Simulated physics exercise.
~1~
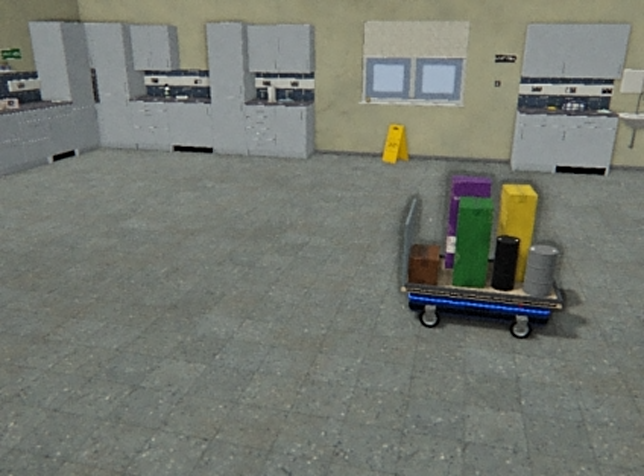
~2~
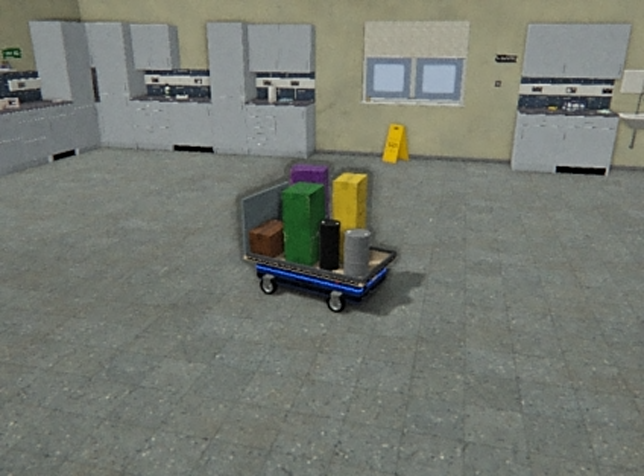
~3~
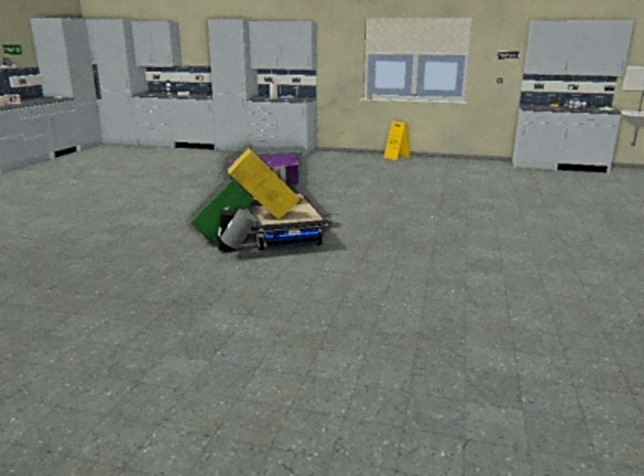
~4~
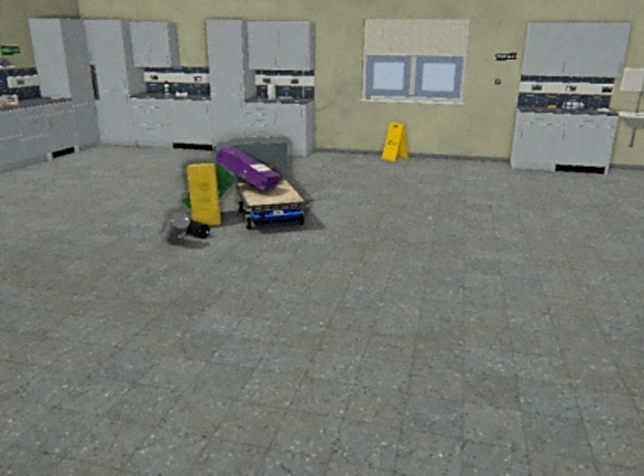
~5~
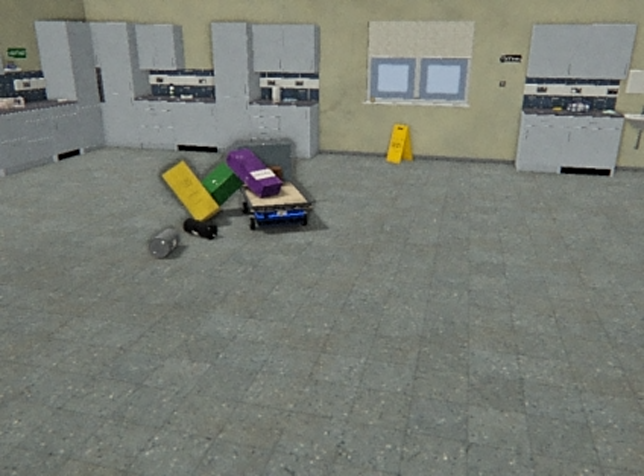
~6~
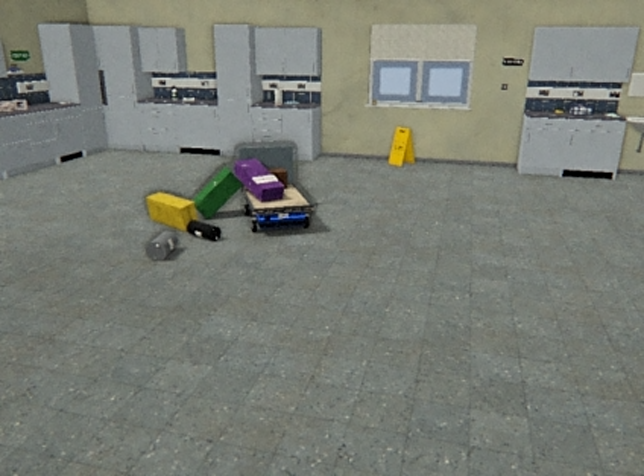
A flat cart with a blue base and a grey end board stands right of centre on a grey tiled floor, seen from slightly above in a room with pale cabinets and a yellow floor sign by the far wall. It carries tall green, yellow and purple boxes, a small brown box, and black and grey canisters. The cart rolls left, then swings away toward the cabinets, and the load tips leftward. The green box and both canisters spill off, followed by the yellow box. The cart stops with the purple box toppled on its deck and the brown box still aboard, while the others lie or lean beside it.
